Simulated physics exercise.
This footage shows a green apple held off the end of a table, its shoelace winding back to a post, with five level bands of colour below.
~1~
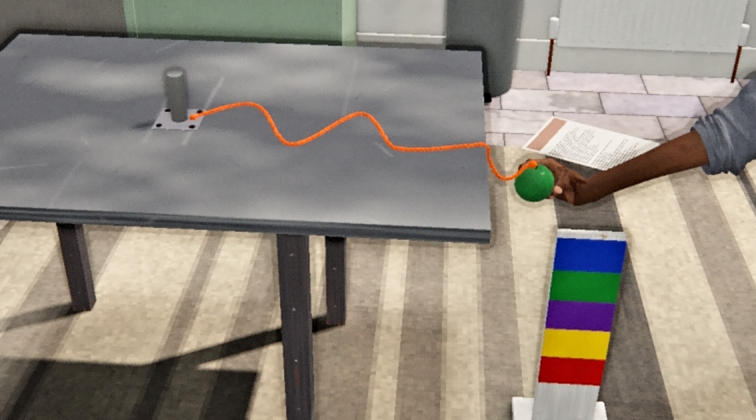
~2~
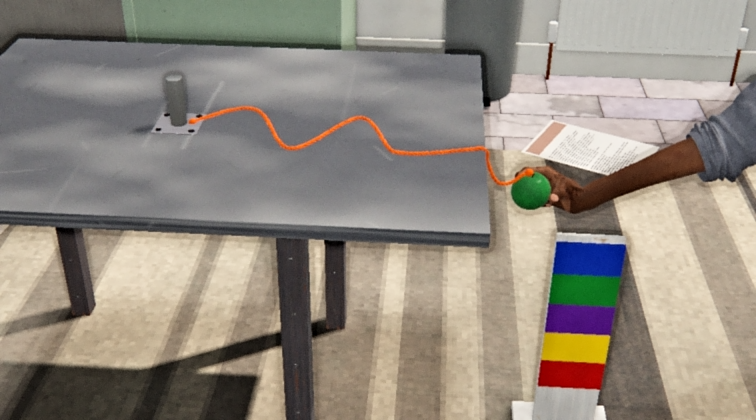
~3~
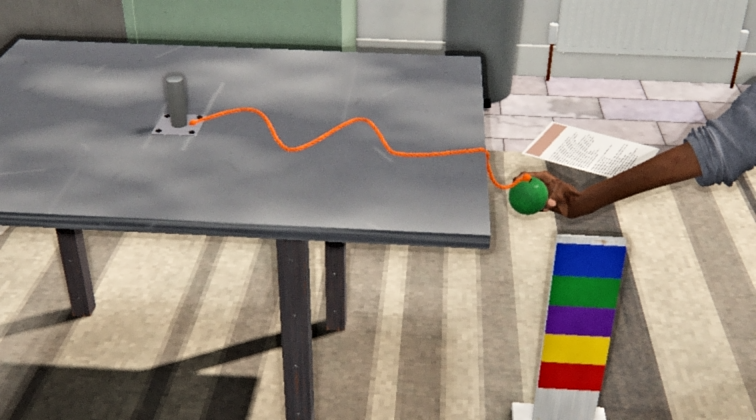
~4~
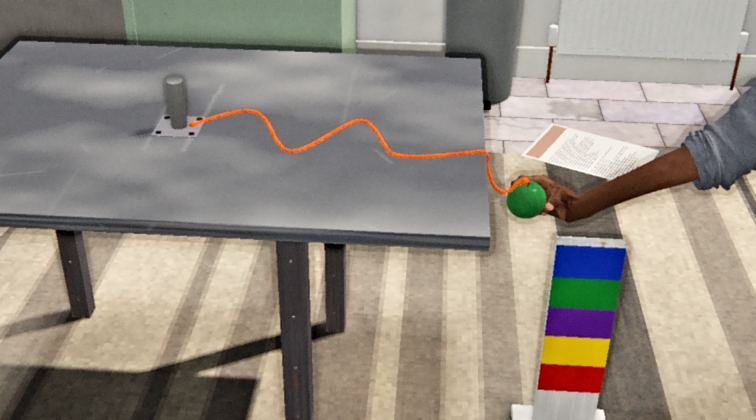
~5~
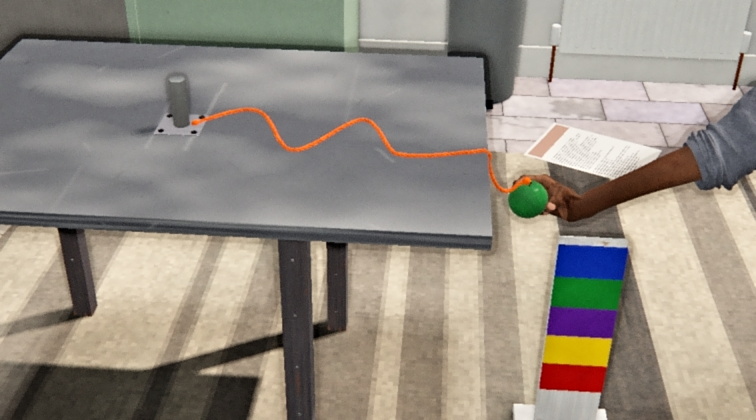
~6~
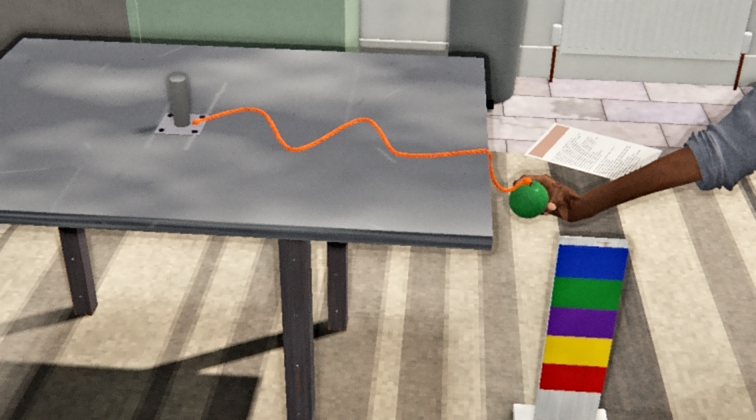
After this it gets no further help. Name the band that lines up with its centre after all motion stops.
Yellow.
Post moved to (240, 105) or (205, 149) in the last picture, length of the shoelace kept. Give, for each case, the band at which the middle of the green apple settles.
Going case by case, it's red and then red.
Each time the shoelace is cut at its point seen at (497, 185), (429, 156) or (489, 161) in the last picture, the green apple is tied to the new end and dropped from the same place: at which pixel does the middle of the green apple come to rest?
Taking the tries in order gives (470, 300), (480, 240) and (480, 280).
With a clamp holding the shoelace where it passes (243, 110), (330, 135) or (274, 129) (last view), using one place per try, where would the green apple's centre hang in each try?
Per try (px, approx.): (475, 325), (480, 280), (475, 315).
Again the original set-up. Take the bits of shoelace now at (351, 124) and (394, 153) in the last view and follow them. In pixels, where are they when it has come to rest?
Near (444, 140) and (485, 191).
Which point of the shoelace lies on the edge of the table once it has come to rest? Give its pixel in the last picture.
You'll find it somewhere around (379, 130).
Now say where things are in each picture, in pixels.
Green apple (534, 183); blue (590, 257); green (585, 288); purple (580, 317); yellow (576, 345); red (571, 372), in the first frame.
Green apple (531, 191); shoelace through (233, 110) (275, 135) (335, 128) (383, 139) (462, 150), in the second frame.
Green apple (528, 196), in the third frame.
Green apple (526, 200); shoelace through (233, 113) (275, 138) (335, 131) (383, 142) (462, 154), in the fourth frame.
Green apple (528, 199), in the fifth frame.
Green apple (528, 199); shoelace through (236, 111) (278, 137) (338, 130) (386, 141) (465, 153), in the sixth frame.
Early on, apple near (463, 336); level with yellow.
Midway, apple near (474, 337); level with yellow.
Finally, apple near (471, 339); level with yellow. The shoelace holds its middle at yellow.
